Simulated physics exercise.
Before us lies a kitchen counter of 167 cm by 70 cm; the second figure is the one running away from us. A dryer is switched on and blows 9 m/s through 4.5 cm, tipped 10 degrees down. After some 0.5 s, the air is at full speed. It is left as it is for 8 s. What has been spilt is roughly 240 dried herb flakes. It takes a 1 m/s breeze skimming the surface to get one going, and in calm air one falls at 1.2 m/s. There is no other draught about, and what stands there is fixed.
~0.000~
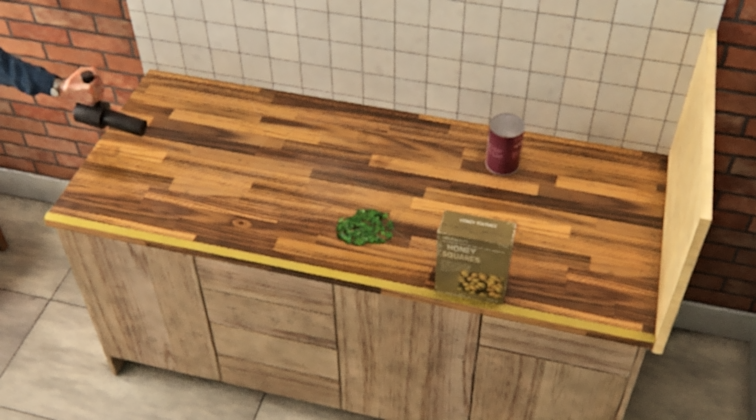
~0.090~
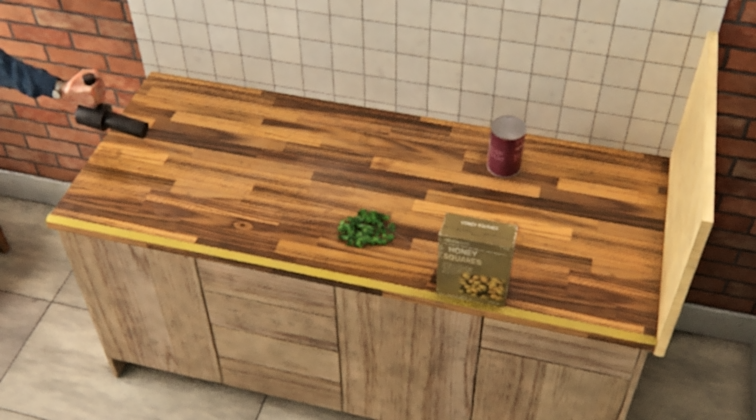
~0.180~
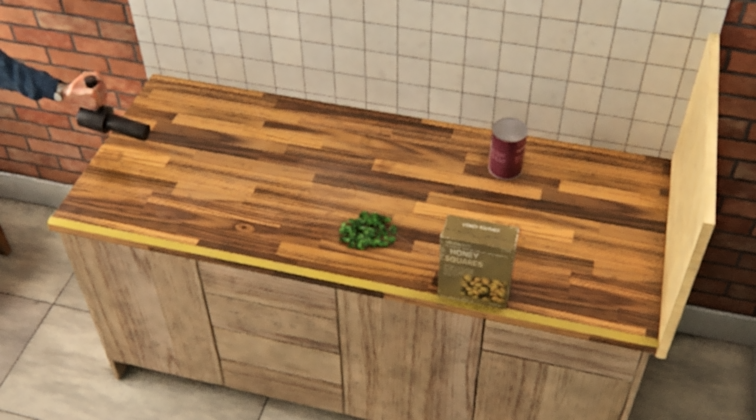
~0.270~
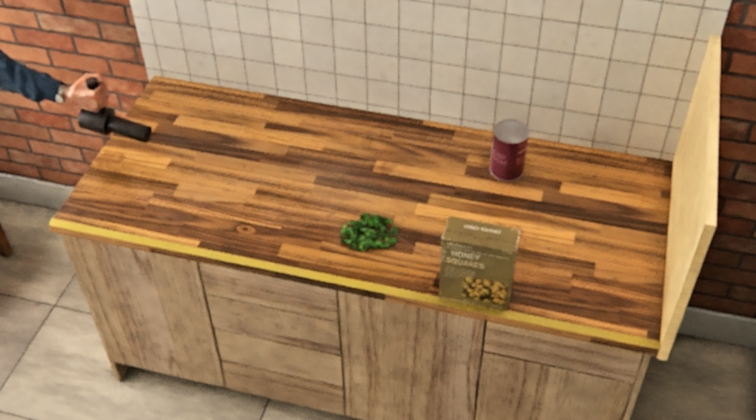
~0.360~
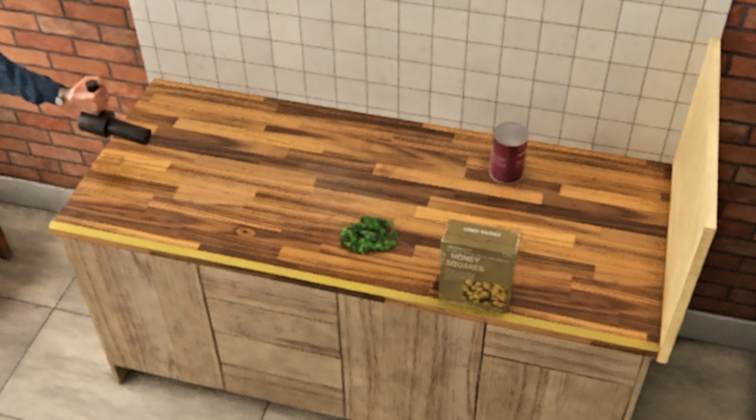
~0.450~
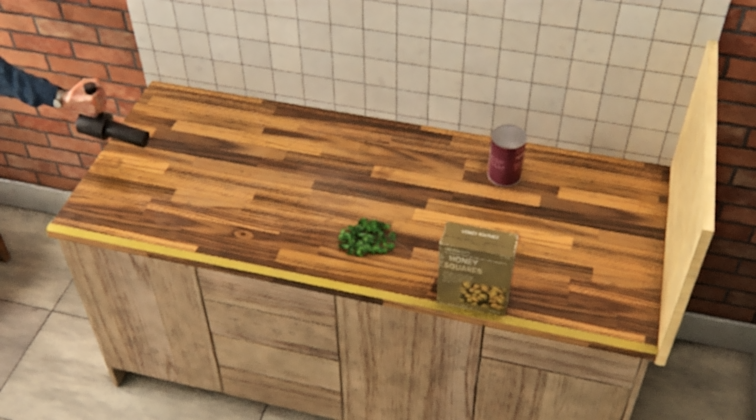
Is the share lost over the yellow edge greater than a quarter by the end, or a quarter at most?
It ends up greater than a quarter.
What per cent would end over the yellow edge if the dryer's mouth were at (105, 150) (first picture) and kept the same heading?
Result: Approx. 50 %.
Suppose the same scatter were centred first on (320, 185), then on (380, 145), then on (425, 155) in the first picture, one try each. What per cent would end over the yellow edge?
Results, one try each: 40 %, 0 %, 0 %.
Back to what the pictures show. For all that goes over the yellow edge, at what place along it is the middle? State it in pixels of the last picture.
(581, 339).
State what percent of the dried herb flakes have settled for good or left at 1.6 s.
30 %.
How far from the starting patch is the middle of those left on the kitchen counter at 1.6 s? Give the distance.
About 65 cm.
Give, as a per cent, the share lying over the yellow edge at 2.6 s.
Roughly 60 in a hundred by then.
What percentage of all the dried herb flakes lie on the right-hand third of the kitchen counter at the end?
I'd estimate around 20 per cent.
After 1.6 s, 73 % are on the move or not yet settled, 39 % are over the yellow edge; the middle of those still in play is near (608, 324).
After 2.6 s, 35 % are on the move or not yet settled, 65 % are over the yellow edge; the middle of those still in play is near (592, 327).
After 4.4 s, 25 % are on the move or not yet settled, 71 % are over the yellow edge; the middle of those still in play is near (586, 329).
After 8.0 s, at the end, 75 % are over the yellow edge; the middle of those still in play is near (593, 331).
